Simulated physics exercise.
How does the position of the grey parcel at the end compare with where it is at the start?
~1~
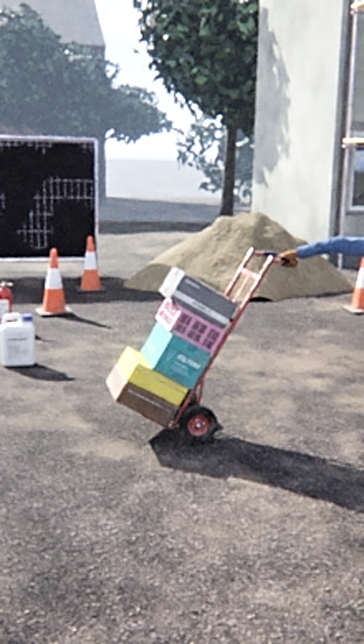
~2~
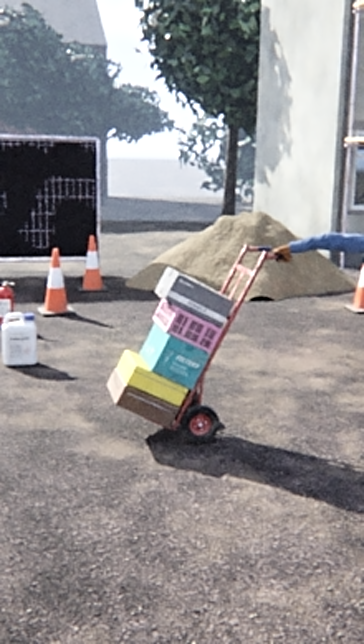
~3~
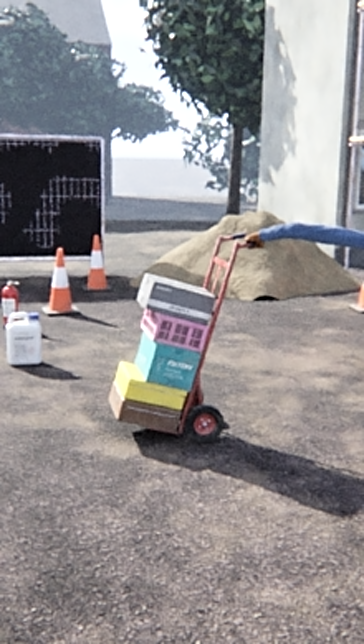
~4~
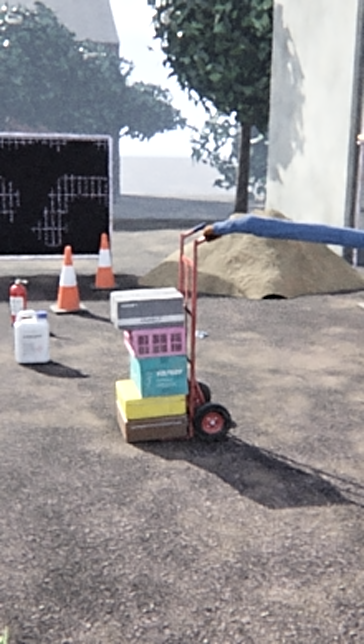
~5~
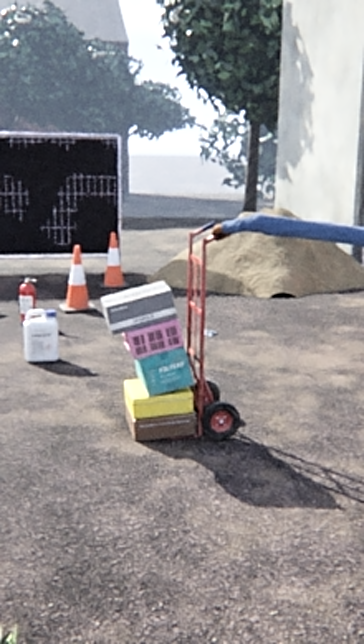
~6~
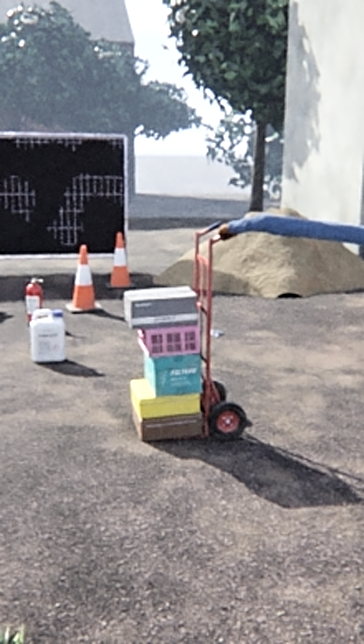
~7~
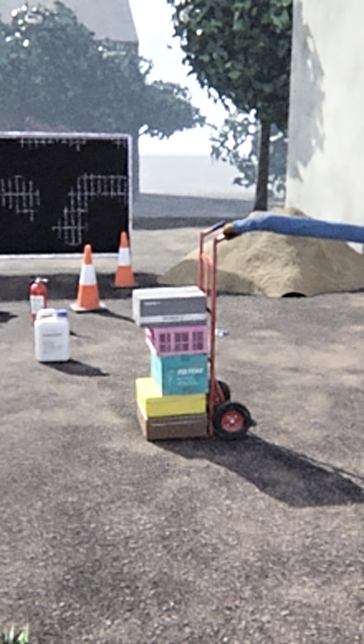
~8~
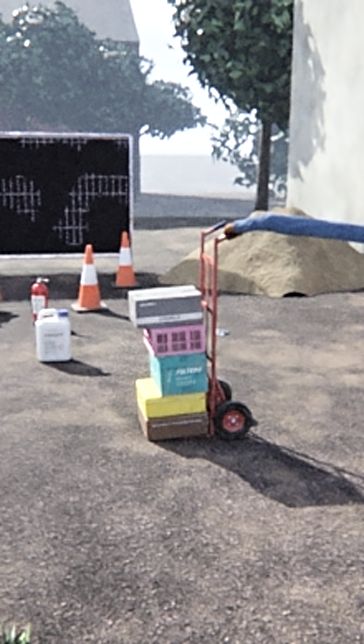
At the end the grey parcel is further left and slightly lower in the view than at the start, still on top of the stack, with the truck now upright instead of tilted back.
The clip shows a blue-sleeved arm swinging a tilted red sack truck upright on tarmac, carrying a stack of five boxes. The upper three boxes tip away from the truck, then settle back, and the stack ends still standing on the upright truck.
